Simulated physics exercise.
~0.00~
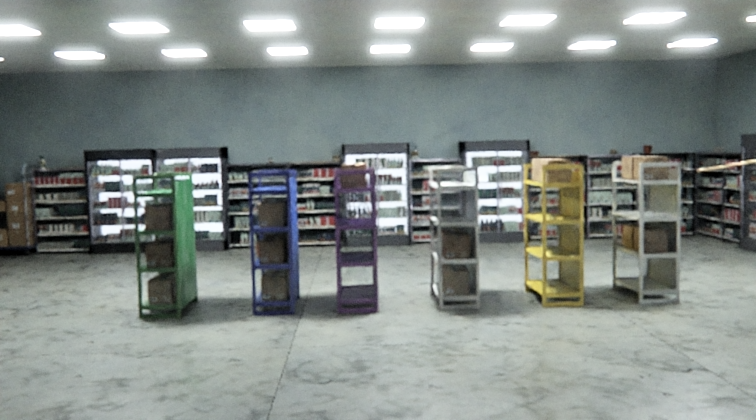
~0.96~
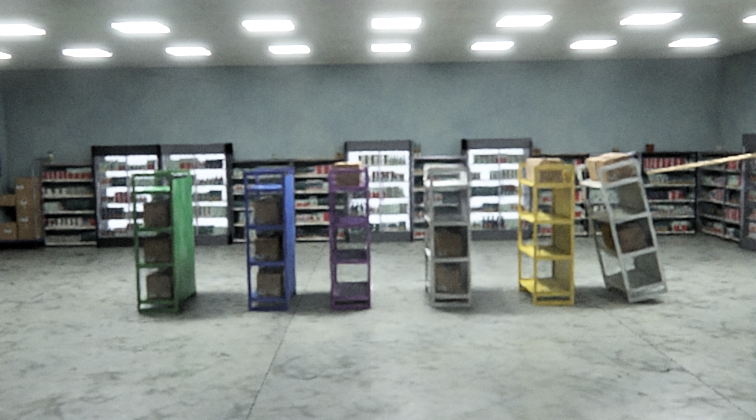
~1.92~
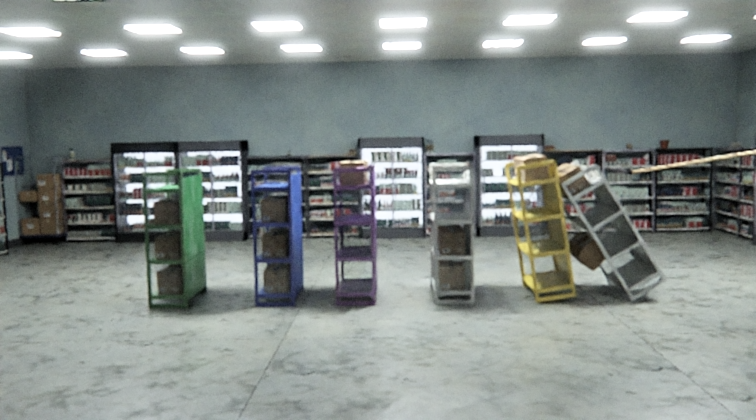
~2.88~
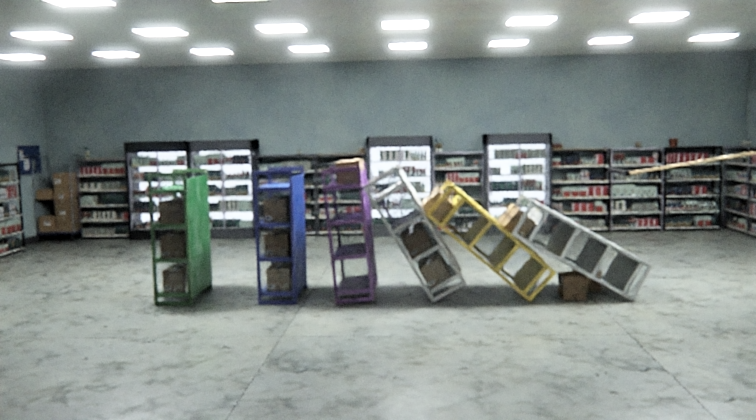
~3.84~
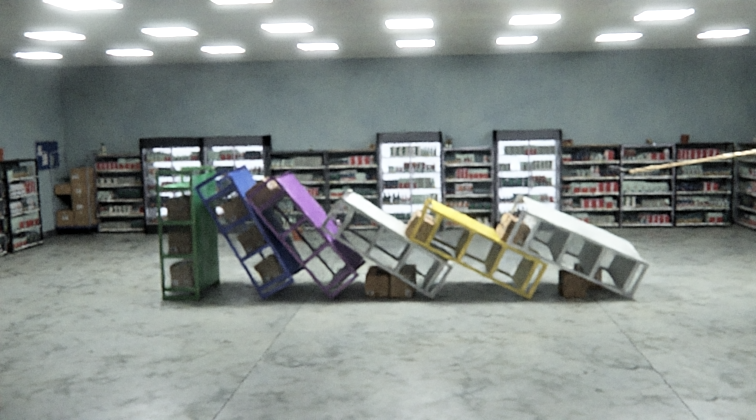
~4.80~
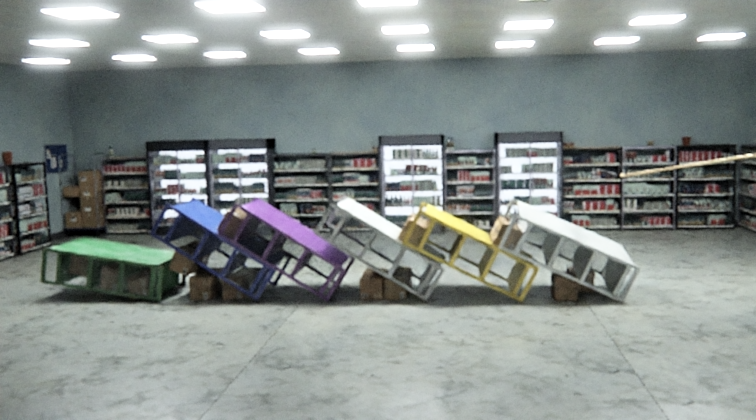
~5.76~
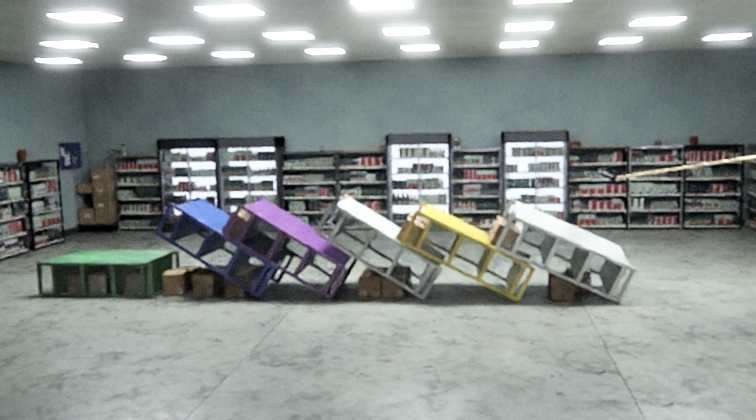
A pole at the right tips the nearest of six open shelf units leftward, and it knocks the yellow, grey, purple, blue and green units over in turn as cartons spill. The green one ends flat on the floor, the others slanted in an overlapping row.
